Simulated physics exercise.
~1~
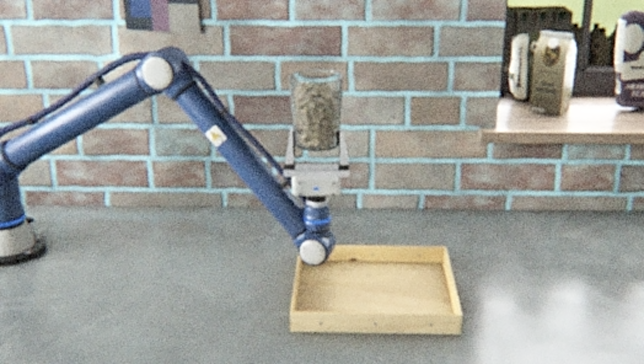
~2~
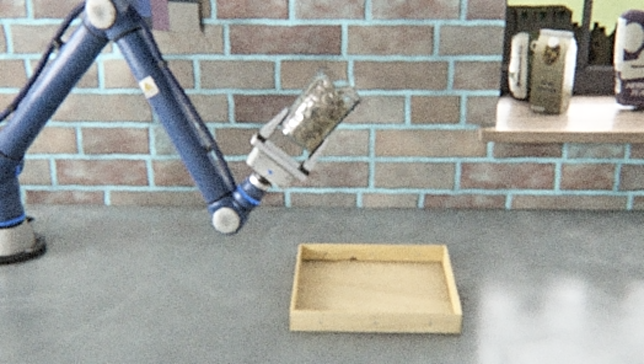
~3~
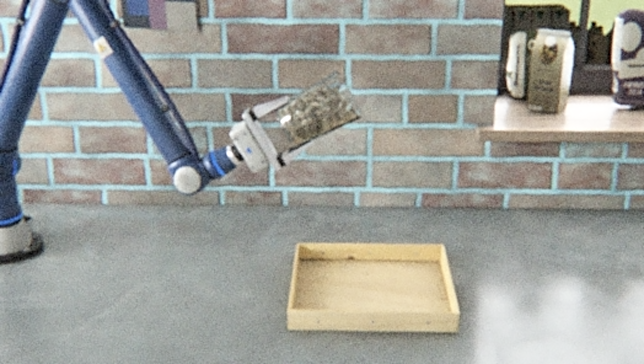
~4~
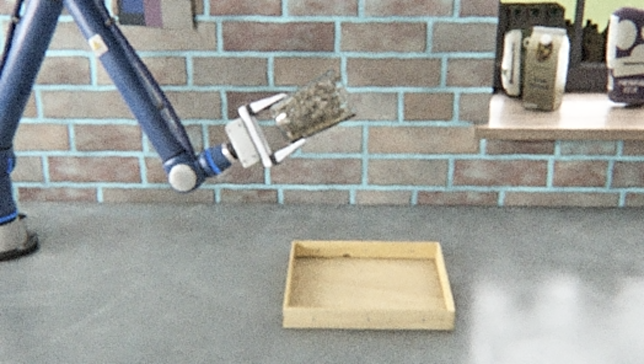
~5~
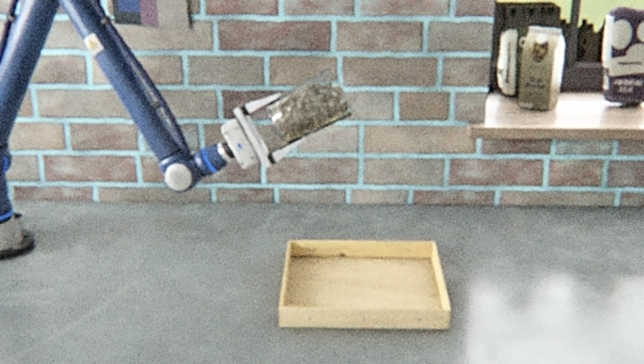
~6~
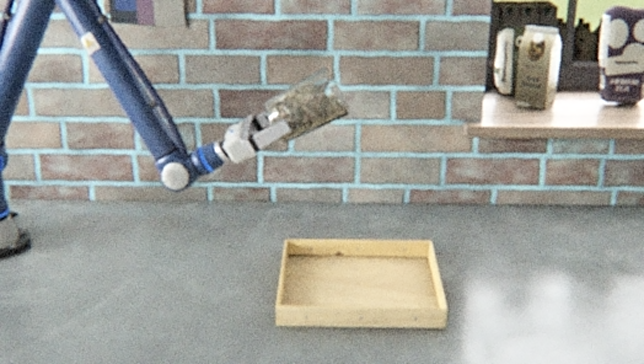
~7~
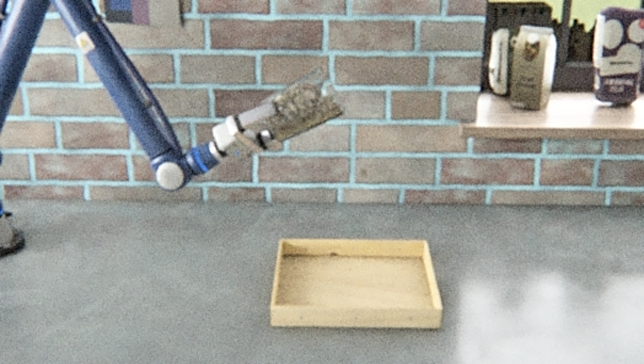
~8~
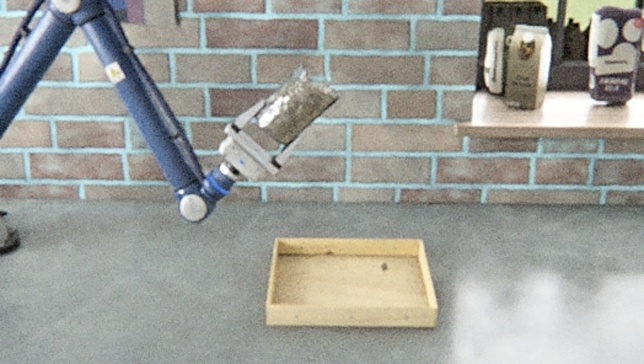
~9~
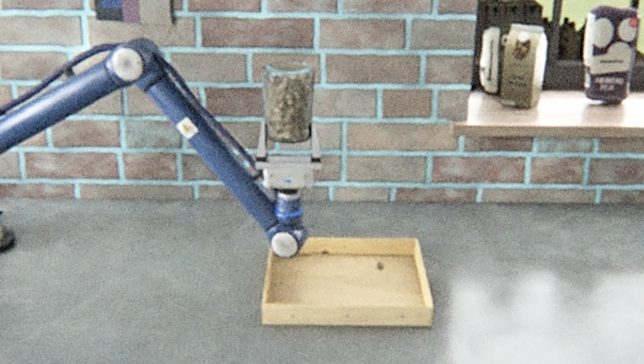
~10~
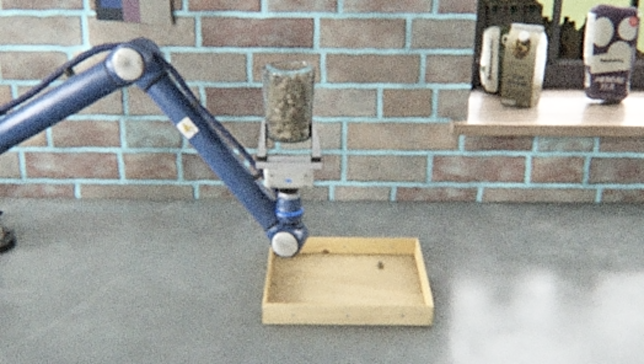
A blue robot arm holds a clear beaker of small grey-brown pebbles upright above a shallow wooden tray, in front of a brick wall. The arm draws back to the left and tips the beaker over to the right until it leans steeply, mouth outward. Holding that slant, the gripper rolls the beaker around its own length and back again, while the pebbles stay heaped inside. A lone dark pebble shows up in the tray. The arm then swings the beaker upright and stops, with nearly all the pebbles still inside.
